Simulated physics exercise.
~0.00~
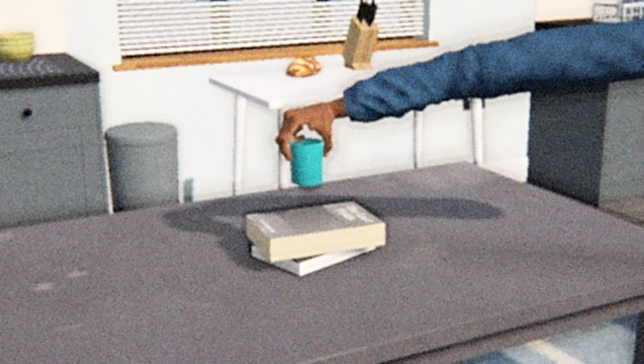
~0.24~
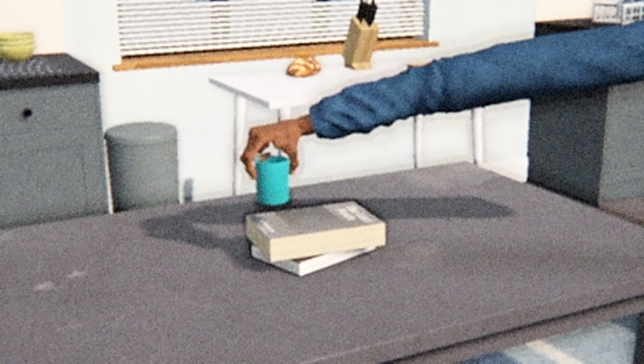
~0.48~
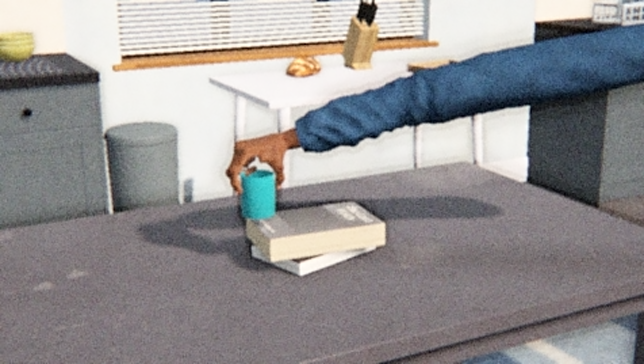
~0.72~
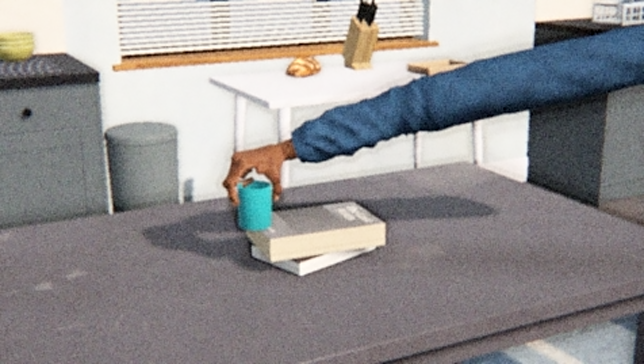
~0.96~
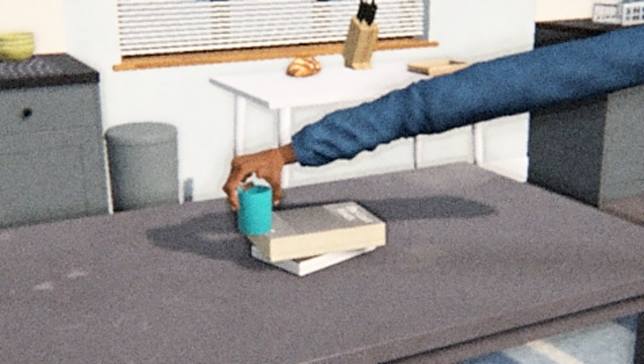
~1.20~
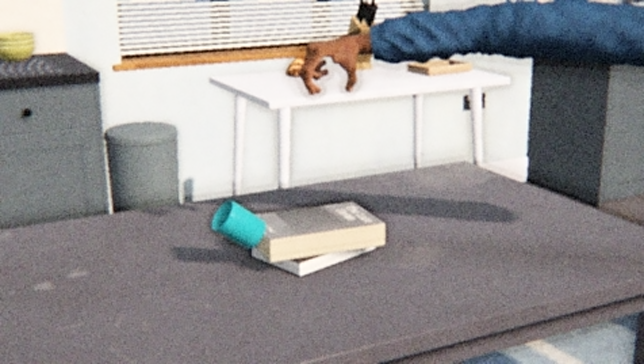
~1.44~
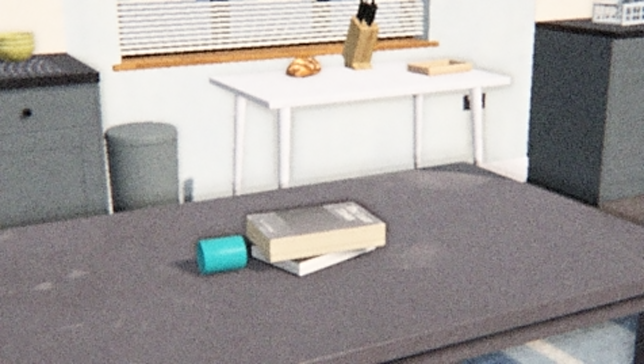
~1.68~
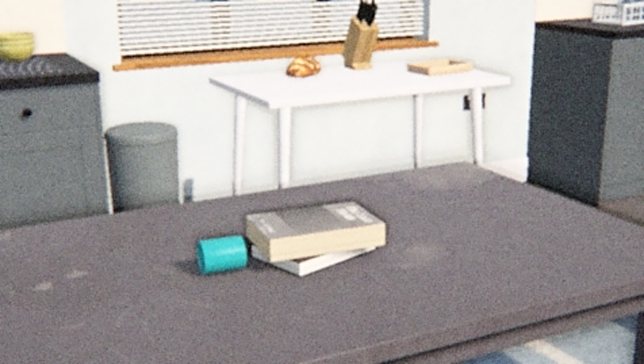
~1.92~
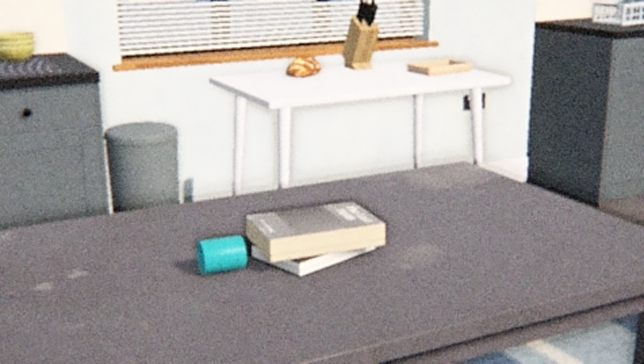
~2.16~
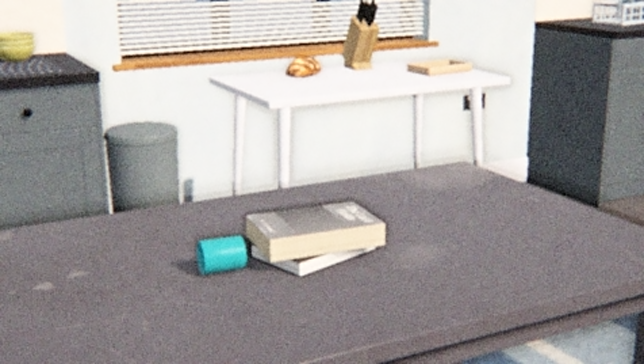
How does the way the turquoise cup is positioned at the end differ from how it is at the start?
At the start the turquoise cup is upright in the hand above the books, and at the end it is lying on its side on the table to their left.
